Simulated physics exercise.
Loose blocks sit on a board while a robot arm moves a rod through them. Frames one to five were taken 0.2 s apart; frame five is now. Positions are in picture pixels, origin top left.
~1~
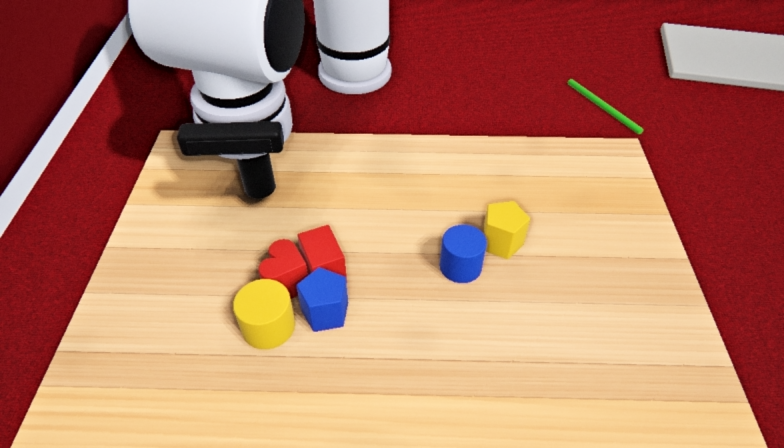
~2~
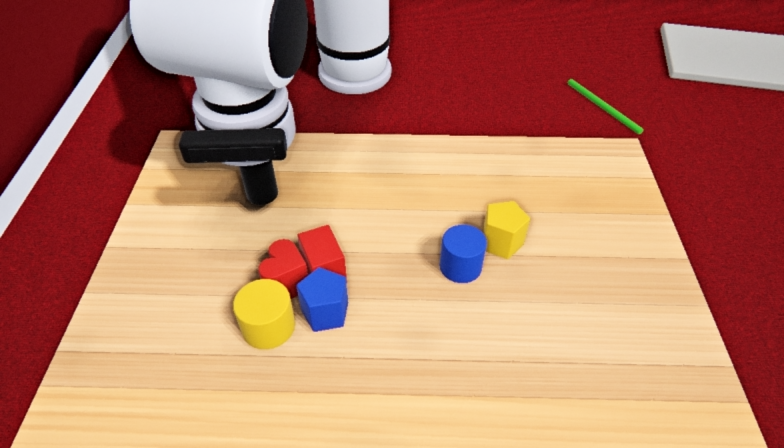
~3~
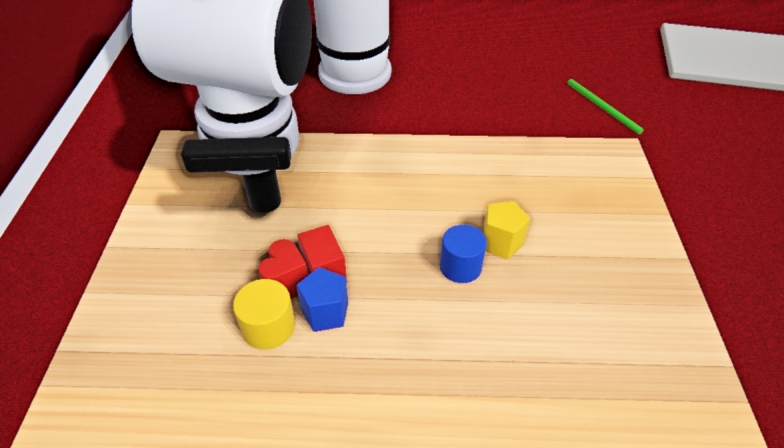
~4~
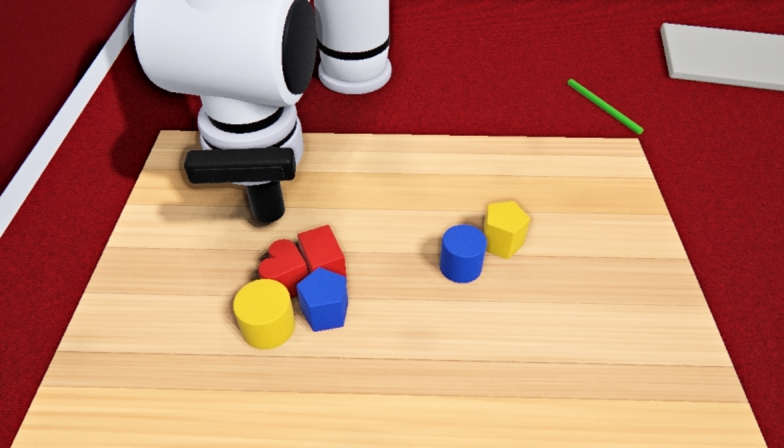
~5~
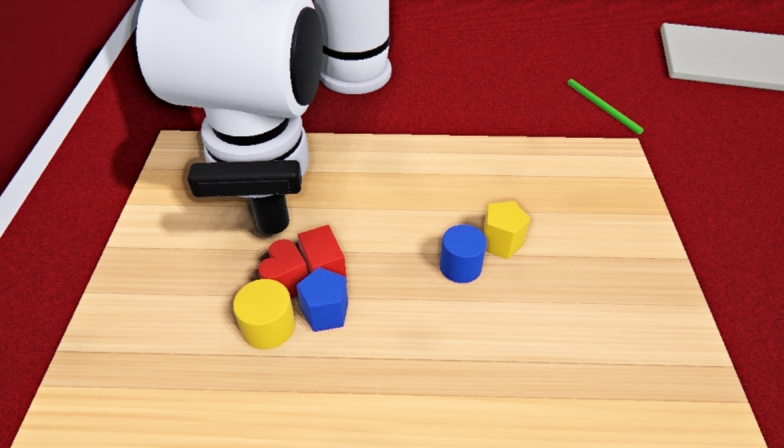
A white robot arm with a black rod reaches over the upper left of a pale wooden board on a red surface, seen from above at a steady angle. Below it sit a red heart, a red block, a blue pentagon and a yellow cylinder, with a blue cylinder and yellow pentagon to the right. The arm slowly moves the rod down and slightly right, closer to the red pieces, while every block stays still.
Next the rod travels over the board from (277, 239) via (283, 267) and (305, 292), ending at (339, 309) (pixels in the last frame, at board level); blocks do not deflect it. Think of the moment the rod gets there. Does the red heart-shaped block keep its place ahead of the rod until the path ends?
I'd say no.
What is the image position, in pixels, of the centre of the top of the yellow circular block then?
At pixel (252, 331).
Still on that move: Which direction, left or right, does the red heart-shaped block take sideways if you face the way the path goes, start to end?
It moves right.
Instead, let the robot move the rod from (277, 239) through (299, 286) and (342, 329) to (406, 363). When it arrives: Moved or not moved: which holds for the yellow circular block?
Displaced, by a centimetre or more.
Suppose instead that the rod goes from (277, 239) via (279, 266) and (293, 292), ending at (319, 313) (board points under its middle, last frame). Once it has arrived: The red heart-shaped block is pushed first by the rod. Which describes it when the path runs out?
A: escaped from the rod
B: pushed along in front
B - pushed along in front.
On the path given first. One third of the way, rod (280, 251); yellow circular block (259, 315); red heart-shaped block (286, 273); blue pentagonal block (326, 292).
Two thirds of the way, rod (302, 276); yellow circular block (252, 331); red heart-shaped block (295, 299), turned 50° clockwise; red rectangular block (326, 246), turned 20° anticlockwise; blue pentagonal block (338, 306), turned 30° anticlockwise.
At the end, rod (337, 293); yellow circular block (252, 331); red heart-shaped block (305, 307), turned 100° clockwise; red rectangular block (329, 246), turned 35° anticlockwise; blue pentagonal block (355, 317), turned 35° anticlockwise.
